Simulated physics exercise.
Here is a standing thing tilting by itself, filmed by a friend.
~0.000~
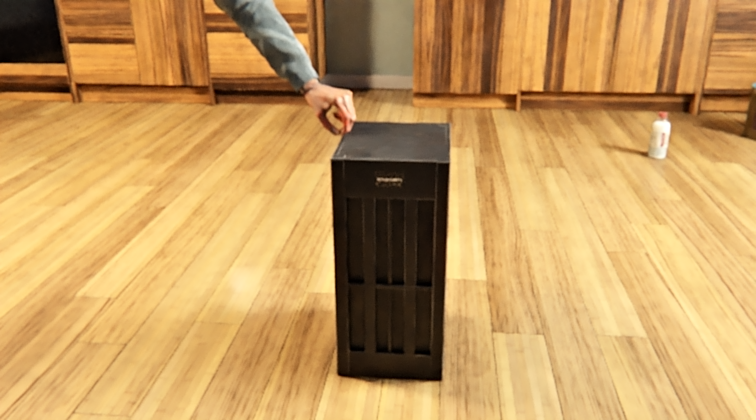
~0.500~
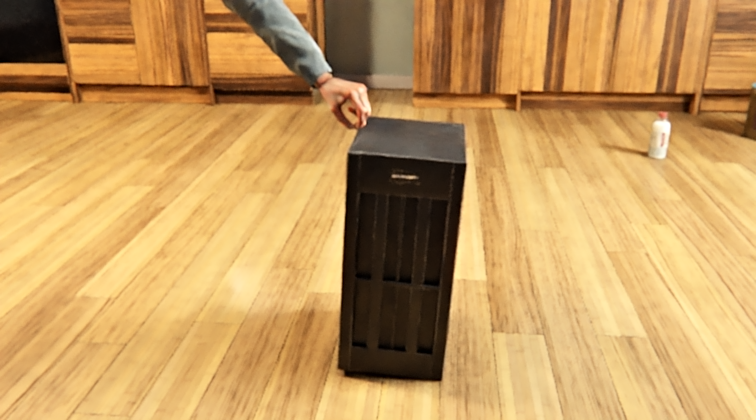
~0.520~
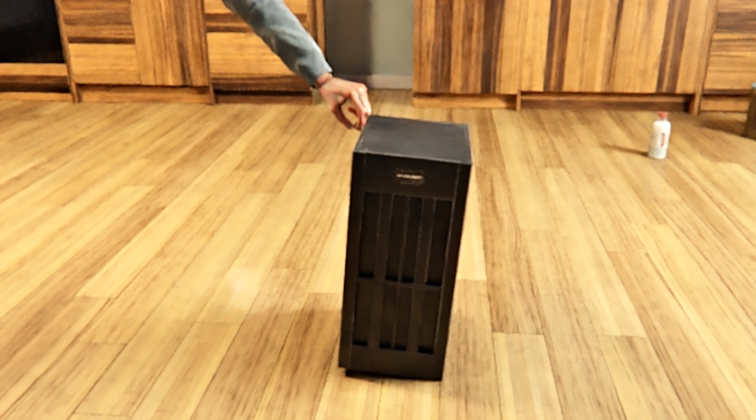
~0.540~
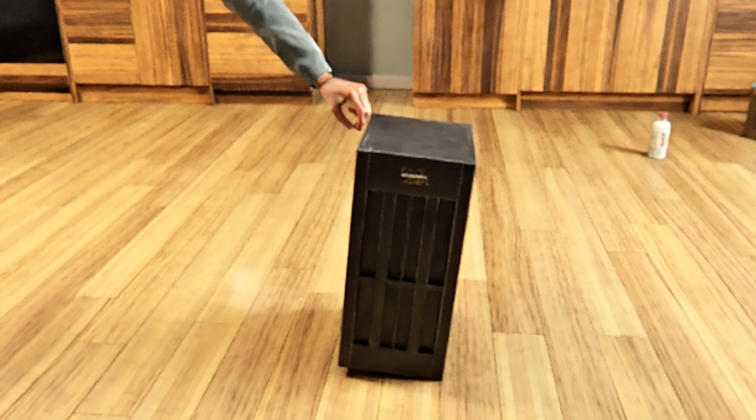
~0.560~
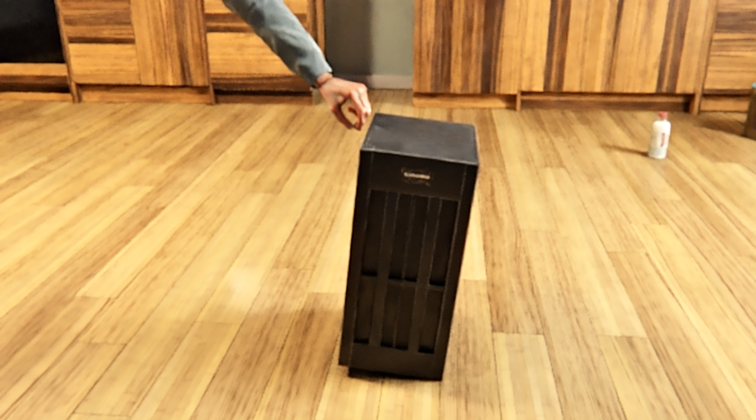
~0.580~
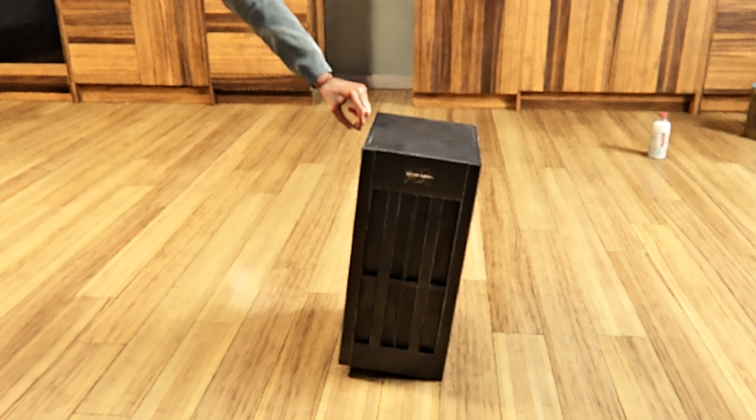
The clip shows a hand reaching from the upper left to the top of a tall black crate standing upright on a wooden floor; the hand shifts slightly right and the crate leans a little to the right.
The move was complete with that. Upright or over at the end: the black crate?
In the end the black crate rocks back upright.
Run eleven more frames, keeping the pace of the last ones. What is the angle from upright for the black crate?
Estimated tilt from vertical: Near 0°.
After 0.80 s, black crate upright near (395, 247).
In the end (1.7 s), the black crate returns to its base, near (395, 247).
